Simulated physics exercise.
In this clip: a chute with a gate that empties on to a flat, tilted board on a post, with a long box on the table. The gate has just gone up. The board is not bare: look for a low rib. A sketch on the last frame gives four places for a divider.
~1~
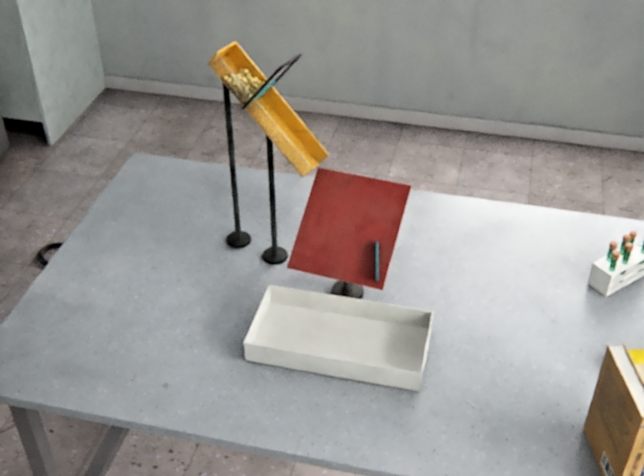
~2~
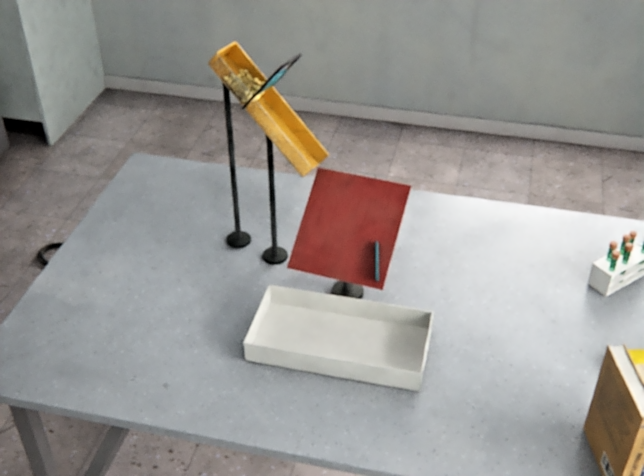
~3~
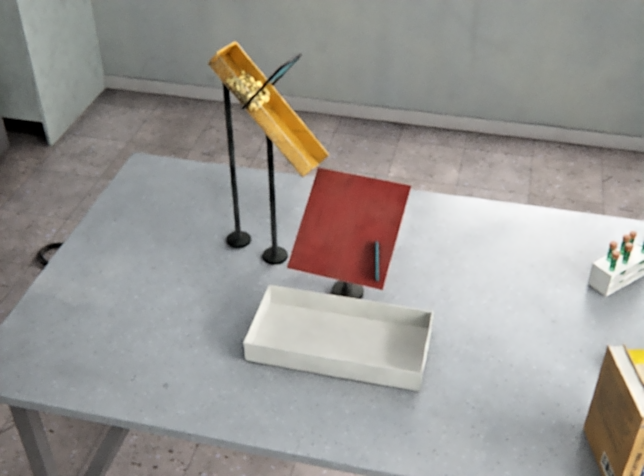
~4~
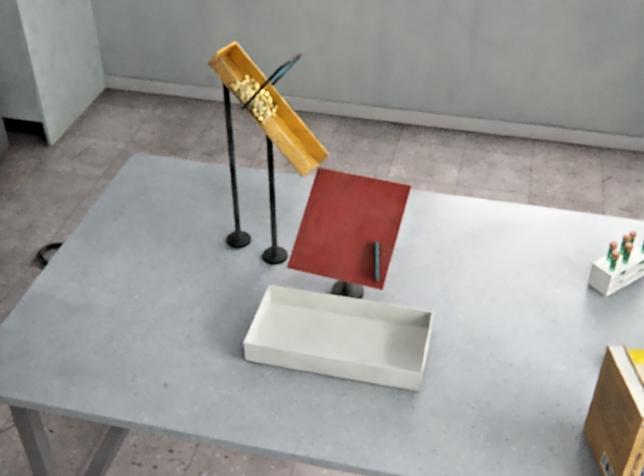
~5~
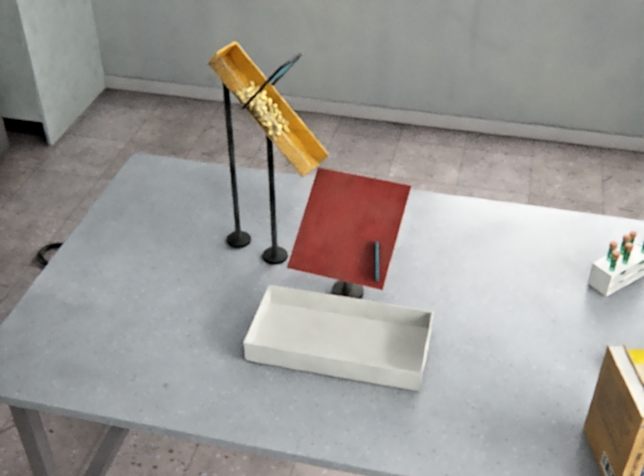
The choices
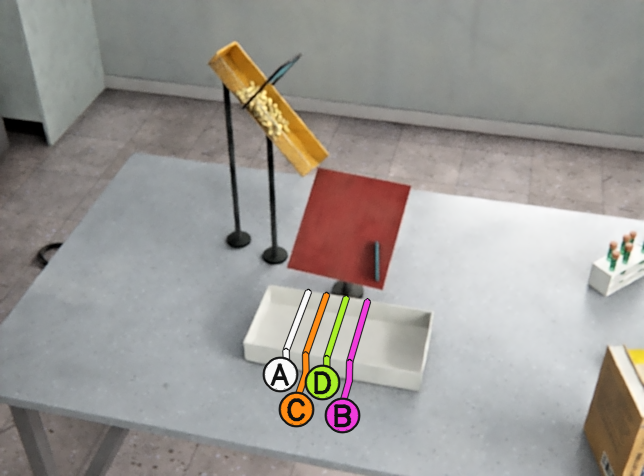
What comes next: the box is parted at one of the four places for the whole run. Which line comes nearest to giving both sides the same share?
Go for B.
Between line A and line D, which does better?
That would be D.
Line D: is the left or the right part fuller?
The right side.
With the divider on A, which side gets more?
Right.
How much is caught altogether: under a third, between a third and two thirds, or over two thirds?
It is over two thirds.
On the marked copy, line A crosses the front rim at (286, 350); line B crosses the front rim at (349, 361); line C crosses the front rim at (305, 353); line D crosses the front rim at (327, 357).
For line A, of what is caught, not one piece on the left of the divider, every piece on the right.
For line B, of what is caught, roughly half on the left of the divider, roughly half on the right.
For line C, of what is caught, just a few on the left of the divider, almost all on the right.
For line D, of what is caught, about a tenth on the left of the divider, the larger part on the right.
